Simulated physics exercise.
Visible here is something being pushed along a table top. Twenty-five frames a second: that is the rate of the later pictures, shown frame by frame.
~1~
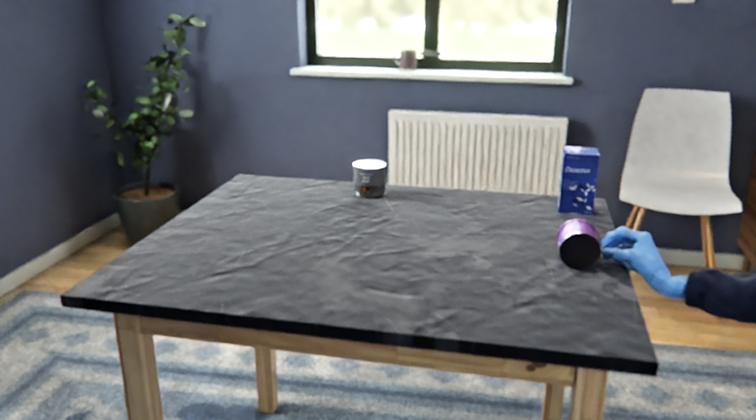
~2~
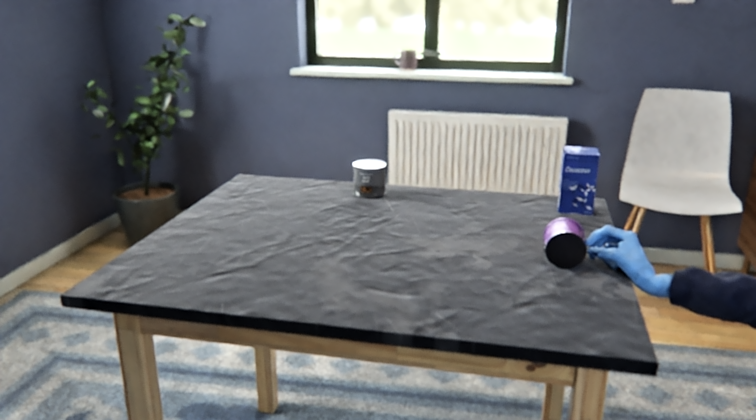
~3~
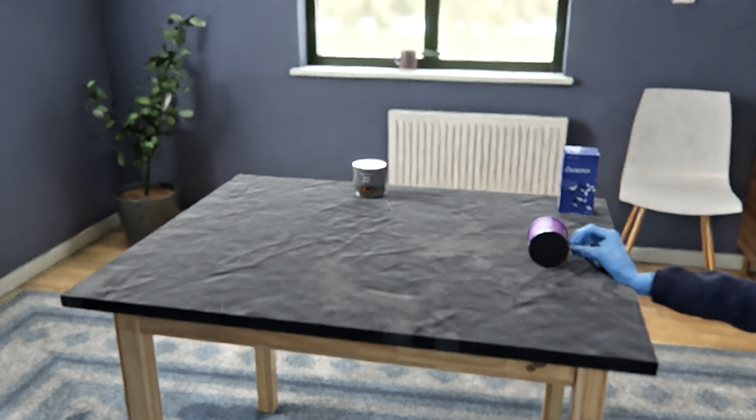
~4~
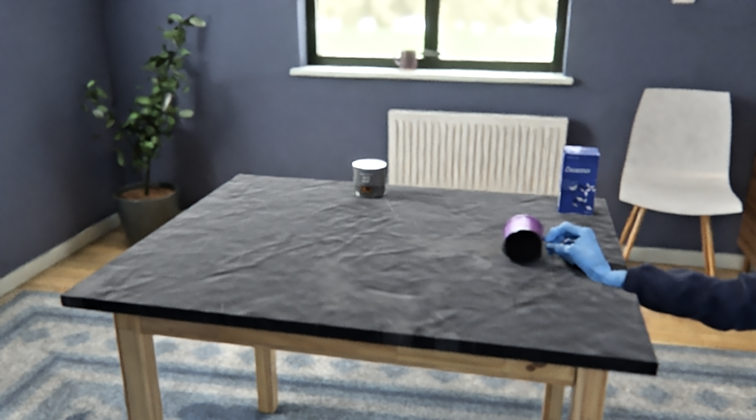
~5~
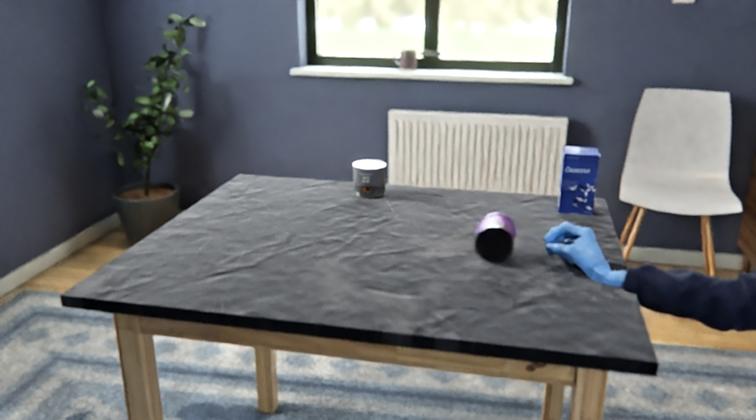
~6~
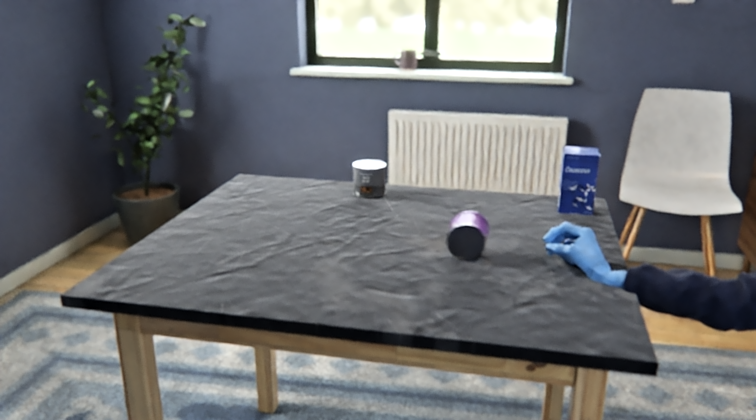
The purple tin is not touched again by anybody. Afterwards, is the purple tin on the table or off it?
It is going to be gone from the table.
Then, 0.30 s on from there, purple tin shifted well along near (285, 221).
Then, 0.60 s on from there, purple tin now off the table.
Then, 0.90 s on from there, things are still on the move.
In the end, off the table, purple tin.
